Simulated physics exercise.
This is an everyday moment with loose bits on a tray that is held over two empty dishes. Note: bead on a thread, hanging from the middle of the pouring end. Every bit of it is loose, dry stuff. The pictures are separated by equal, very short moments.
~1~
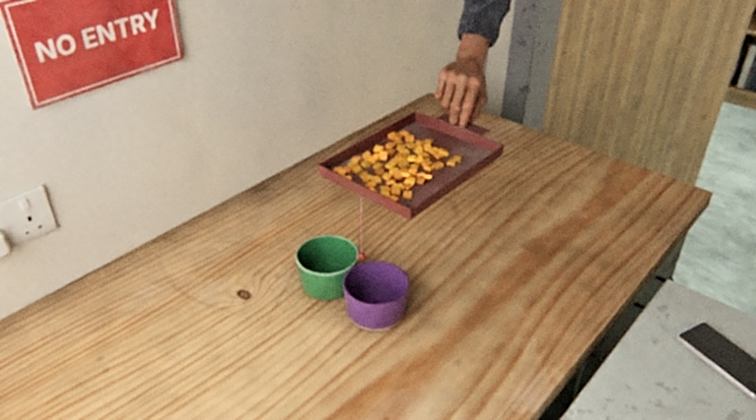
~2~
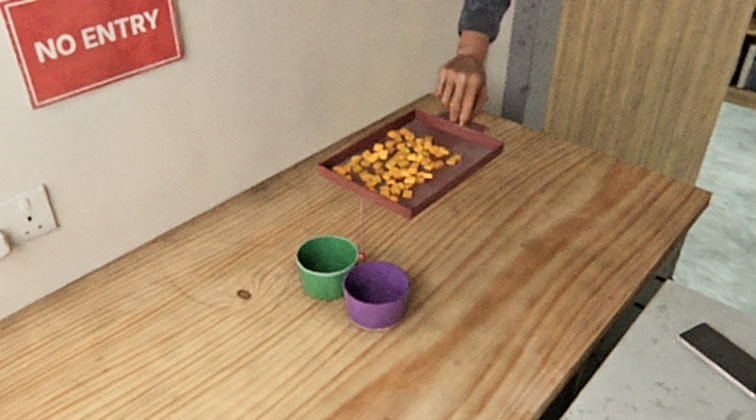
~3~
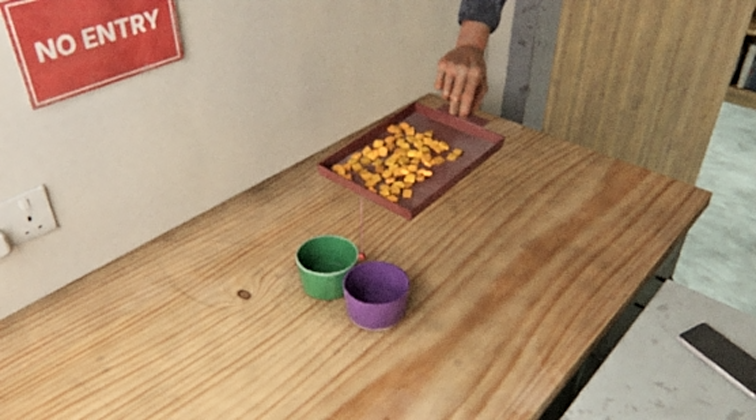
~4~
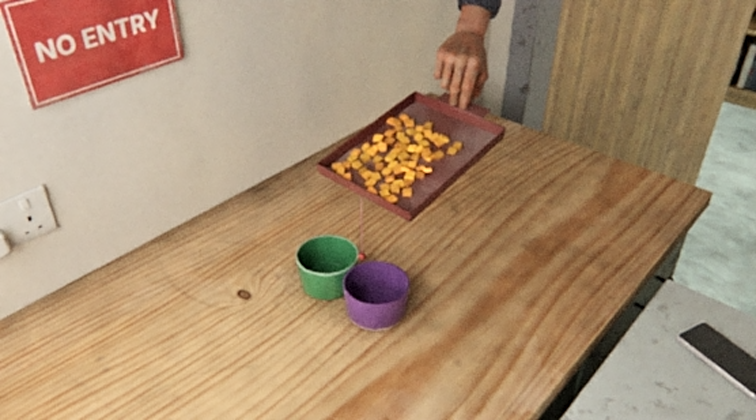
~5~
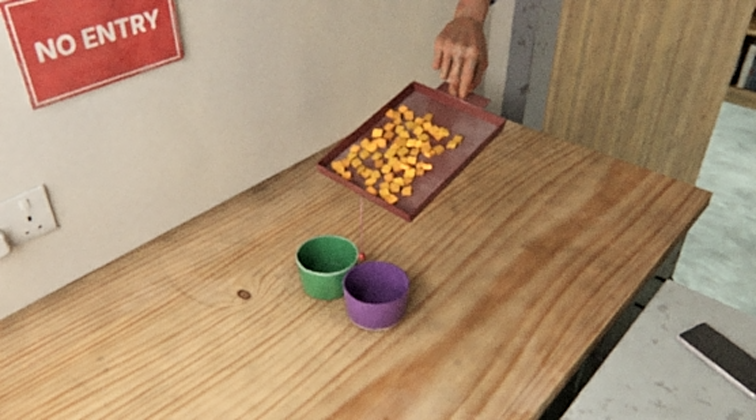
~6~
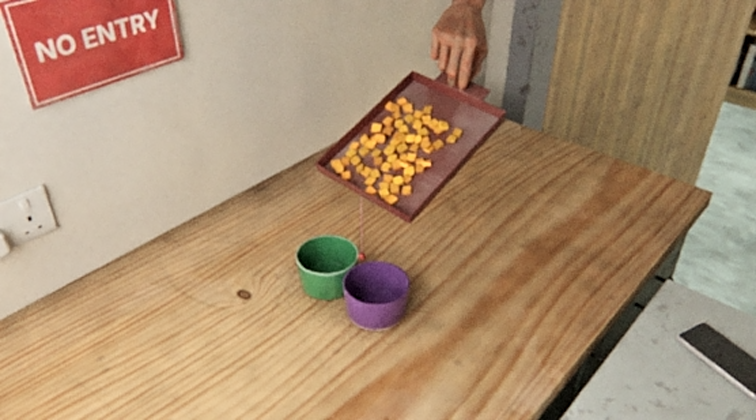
A hand gradually tilting a dark red tray of small golden-orange pieces toward its near edge, above green and purple bowls.
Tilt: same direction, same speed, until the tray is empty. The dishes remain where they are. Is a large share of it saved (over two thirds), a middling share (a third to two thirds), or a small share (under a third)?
A middling share is saved.
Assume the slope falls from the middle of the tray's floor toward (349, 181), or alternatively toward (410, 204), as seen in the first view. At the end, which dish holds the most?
The first tilt favours the left-side dish and the second favours the right-side dish.
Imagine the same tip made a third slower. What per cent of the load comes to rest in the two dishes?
Close to 50 per cent.
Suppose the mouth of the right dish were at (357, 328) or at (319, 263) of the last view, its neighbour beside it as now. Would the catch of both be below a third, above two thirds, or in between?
Less than a third, then under a third.
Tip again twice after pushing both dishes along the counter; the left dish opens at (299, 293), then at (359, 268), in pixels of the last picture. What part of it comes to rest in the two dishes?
20% for the first placement, 50% for the second.
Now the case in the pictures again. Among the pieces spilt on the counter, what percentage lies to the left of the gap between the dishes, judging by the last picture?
It comes to near 60 percent of the spill.
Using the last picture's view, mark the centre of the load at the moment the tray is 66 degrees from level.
The middle of the pieces lands at roughly (382, 175).
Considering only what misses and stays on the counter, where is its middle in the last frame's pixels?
My estimate puts the centre near (348, 343).
Just after the last frame, tray tipped steeply; almost all on the tray; just a few in the air.
A moment on, tray tipped past a quarter turn; the larger part on the tray; about a tenth outside both; about a tenth in the air.
Further on, tray tipped past a quarter turn; roughly half in the right dish; just a few in the left dish; roughly half outside both.
When it is over, tray tipped past a quarter turn; roughly half in the right dish; just a few in the left dish; roughly half outside both.
